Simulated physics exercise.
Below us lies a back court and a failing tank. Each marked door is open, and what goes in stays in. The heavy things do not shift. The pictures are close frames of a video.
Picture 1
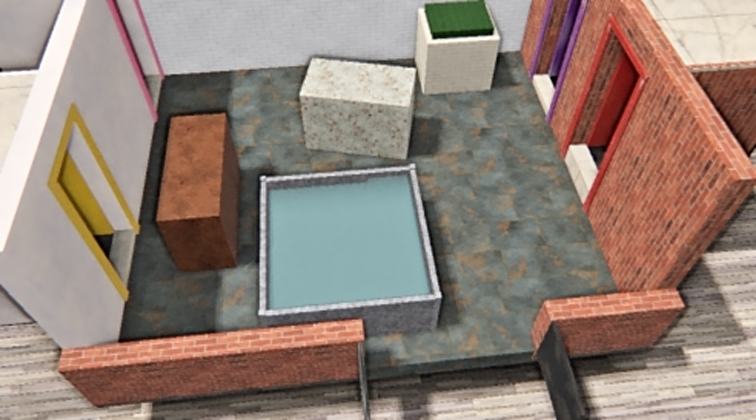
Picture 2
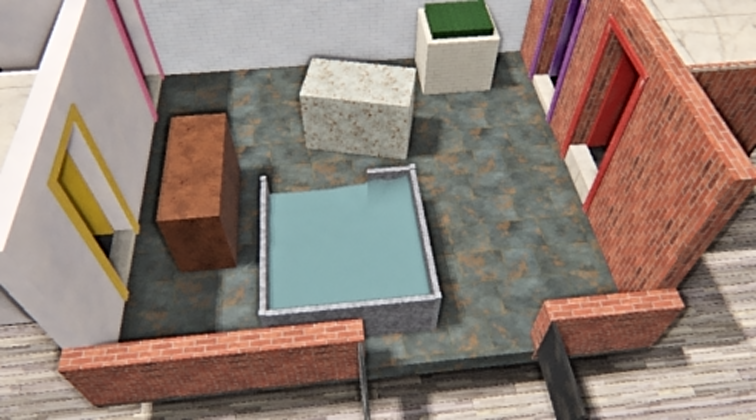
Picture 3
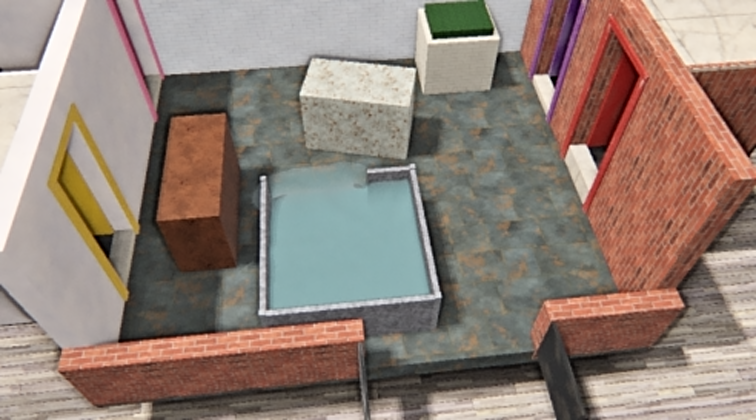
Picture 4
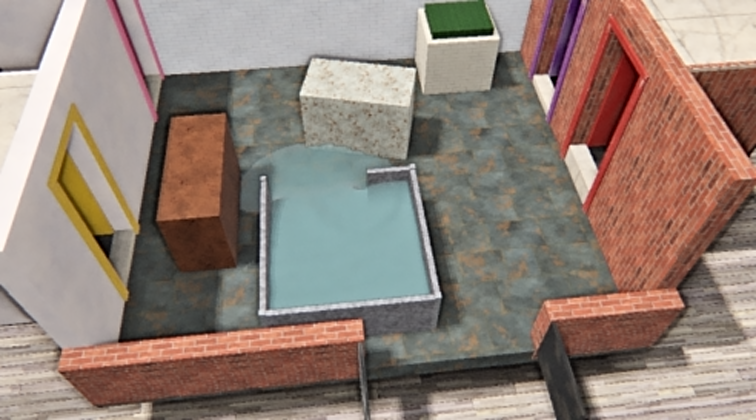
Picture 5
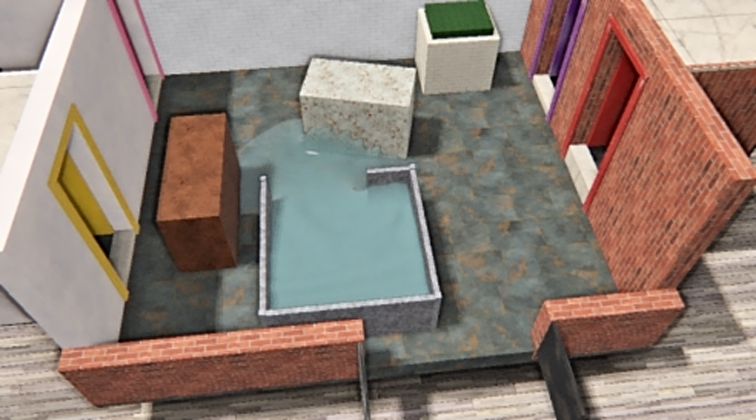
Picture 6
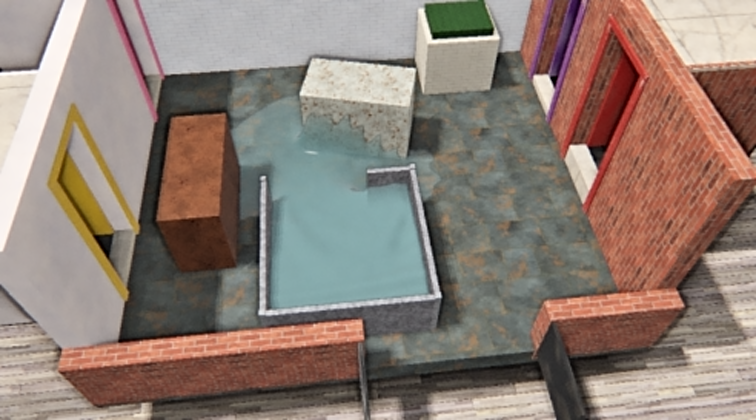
At first, a square tank of still, blue-green water stands whole on a mottled courtyard floor. Then most of its far wall gives way, and water pours out through the gap, spreading in a thin sheet between the rusty-brown block and the speckled pale one, and farther toward the back wall.
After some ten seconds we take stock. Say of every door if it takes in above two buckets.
In the end: The purple door stays under that; the yellow door stays under that; the red door stays under that; the pink door takes more than that.
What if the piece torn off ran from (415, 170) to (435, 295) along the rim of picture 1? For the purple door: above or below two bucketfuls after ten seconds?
My reading: Purple door passes that mark.
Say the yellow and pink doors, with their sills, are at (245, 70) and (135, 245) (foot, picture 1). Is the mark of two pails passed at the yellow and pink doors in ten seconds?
Yellow door takes more, pink door lets less in.
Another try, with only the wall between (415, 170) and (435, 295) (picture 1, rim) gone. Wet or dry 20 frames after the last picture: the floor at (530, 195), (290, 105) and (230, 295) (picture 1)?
In turn: Flooded, free of water, not flooded.
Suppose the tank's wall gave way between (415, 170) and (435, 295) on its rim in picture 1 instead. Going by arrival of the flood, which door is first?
It is the red one.
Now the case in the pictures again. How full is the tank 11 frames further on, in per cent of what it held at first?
About 44 per cent.
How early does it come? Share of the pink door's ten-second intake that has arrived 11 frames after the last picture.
Close to 15 %.
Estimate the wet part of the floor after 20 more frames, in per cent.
Some 70 per cent.
A moment on, water covers 30 % of the floor; the purple door not reached, the yellow door not reached, the red door not reached, the pink door not reached.
Next, water covers 50 % of the floor; the purple door not reached, the yellow door not reached, the red door wet at the sill, nothing in, the pink door over two buckets in.
Then, water covers 70 % of the floor; the purple door wet at the sill, nothing in, the yellow door wet at the sill, nothing in, the red door wet at the sill, nothing in, the pink door far over two buckets in.
Later, water covers 95 % of the floor; the purple door wet at the sill, nothing in, the yellow door wet at the sill, nothing in, the red door wet at the sill, nothing in, the pink door far over two buckets in.
In the end, water covers 95 % of the floor; the purple door wet at the sill, nothing in, the yellow door wet at the sill, nothing in, the red door wet at the sill, nothing in, the pink door far over two buckets in.
